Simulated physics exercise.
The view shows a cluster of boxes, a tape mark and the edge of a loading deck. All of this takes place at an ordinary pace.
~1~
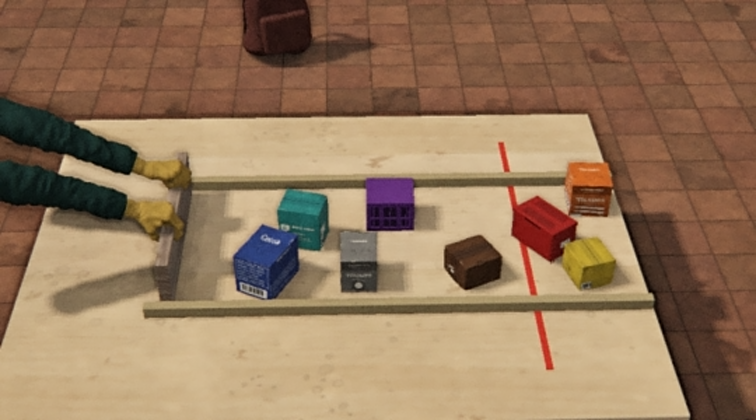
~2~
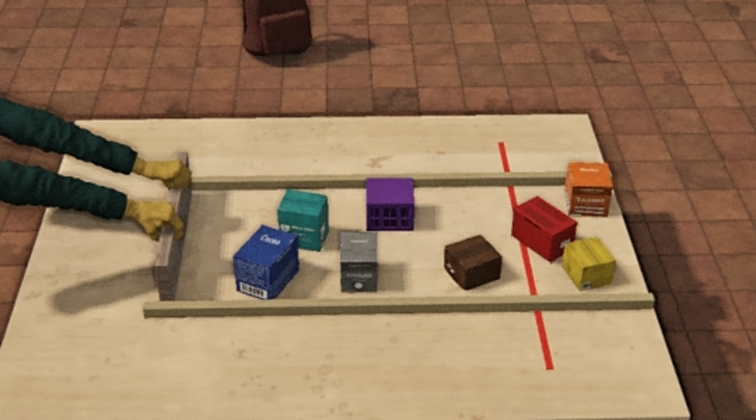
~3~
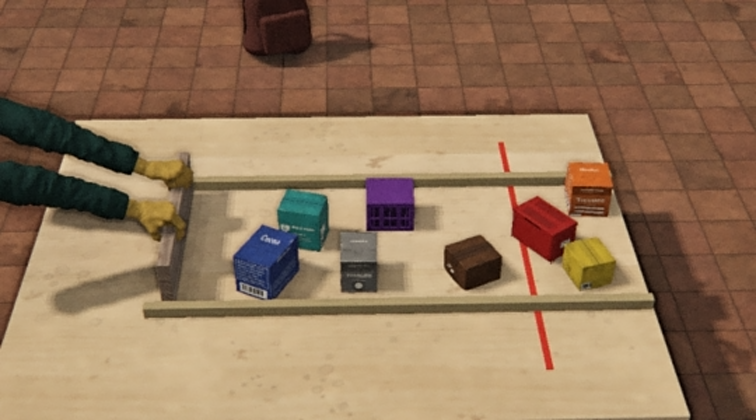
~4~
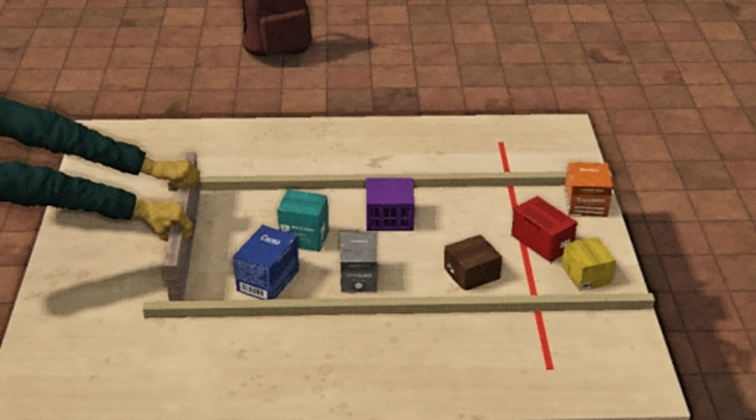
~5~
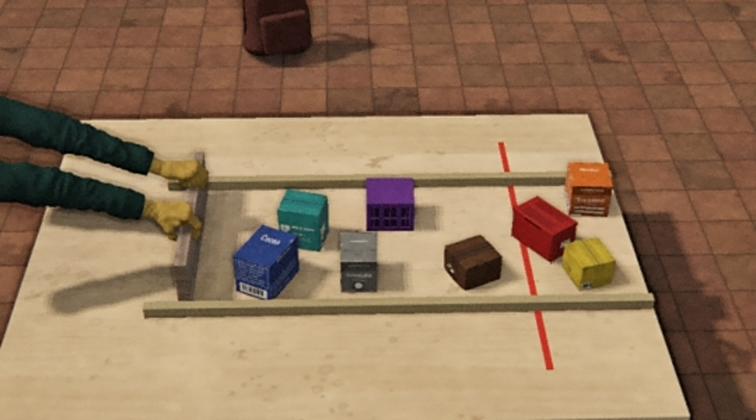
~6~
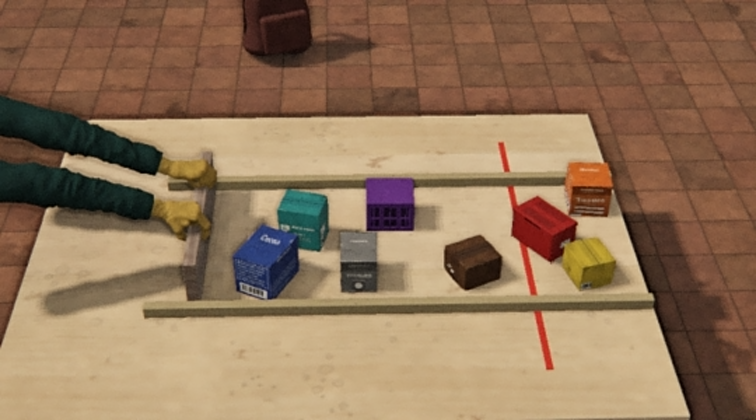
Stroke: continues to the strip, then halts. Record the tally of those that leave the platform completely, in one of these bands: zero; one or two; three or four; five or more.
The tally of those that come down is below three but not nil.
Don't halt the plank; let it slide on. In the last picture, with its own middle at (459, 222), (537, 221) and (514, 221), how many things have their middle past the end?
Going through the three places, I get 0, 2 and 1.
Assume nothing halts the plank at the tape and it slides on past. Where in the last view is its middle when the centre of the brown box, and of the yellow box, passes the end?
First one: Around (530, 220). Other one: Around (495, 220).
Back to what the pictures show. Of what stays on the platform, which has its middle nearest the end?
The brown box, it is.
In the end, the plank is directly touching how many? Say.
All in all, 3.
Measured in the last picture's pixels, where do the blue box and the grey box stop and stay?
Taking them in turn, first comes (551, 254), then (590, 258).
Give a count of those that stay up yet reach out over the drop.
Looks like 1 of them.
Early on, none off yet; orange box at rest near (588, 189); yellow box at rest near (588, 264); red tote at rest near (544, 230).
Finally, the number that fall off is one or two; lost, yellow box.
